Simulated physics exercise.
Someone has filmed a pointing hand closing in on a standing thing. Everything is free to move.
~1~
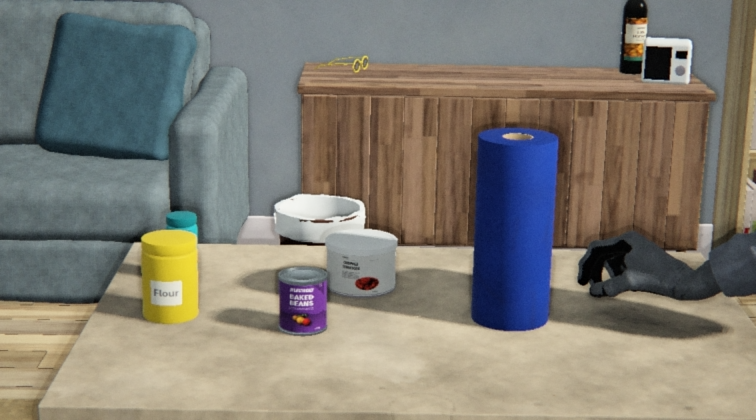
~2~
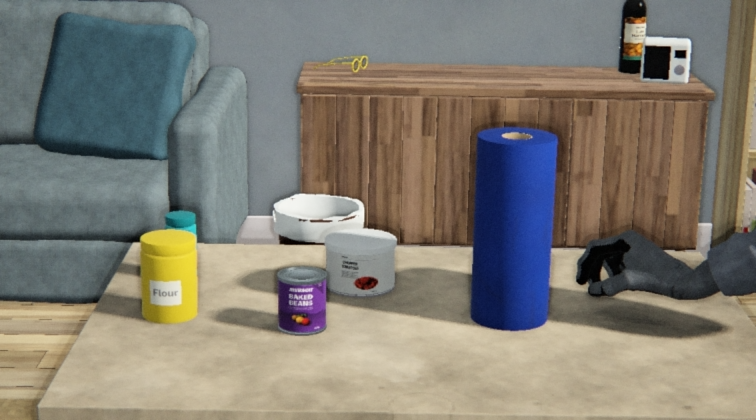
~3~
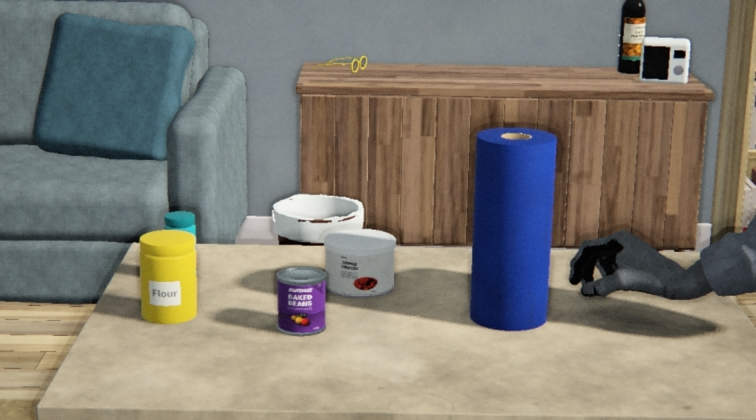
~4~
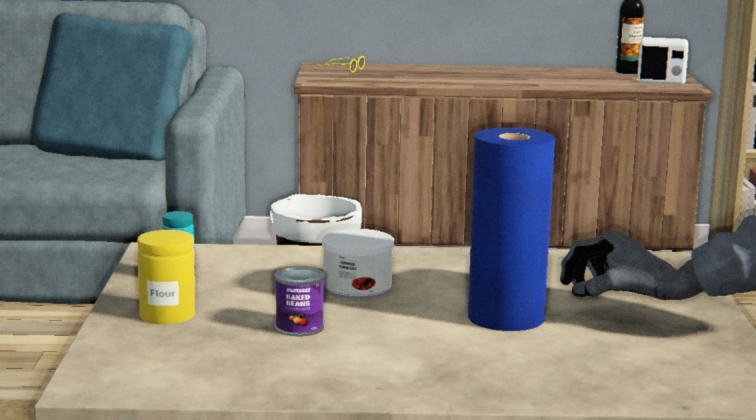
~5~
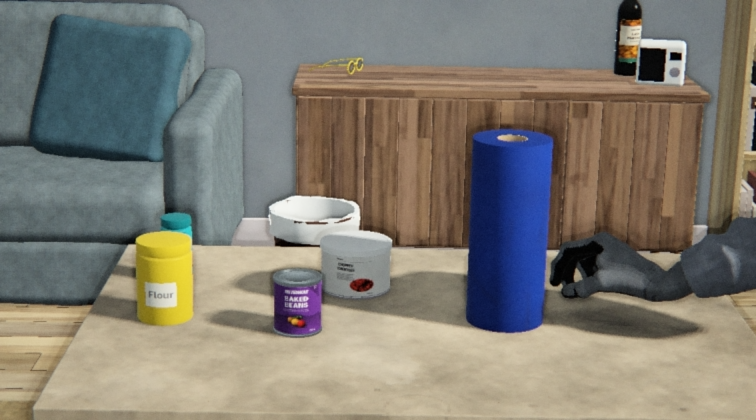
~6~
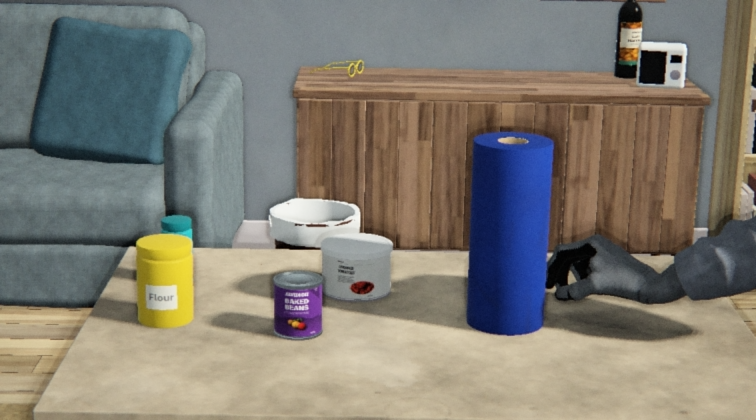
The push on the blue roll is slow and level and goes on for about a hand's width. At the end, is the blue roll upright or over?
The blue roll is still upright.
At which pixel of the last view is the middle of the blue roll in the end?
Around (422, 232).
Then, 0.40 s past the last view, blue roll displaced a little near (478, 232).
Then, 0.90 s past the last view, blue roll displaced about its own width near (434, 232).
Finally, moved from the start, blue roll. Final places as the last picture's camera would see them, blue roll near (423, 232).
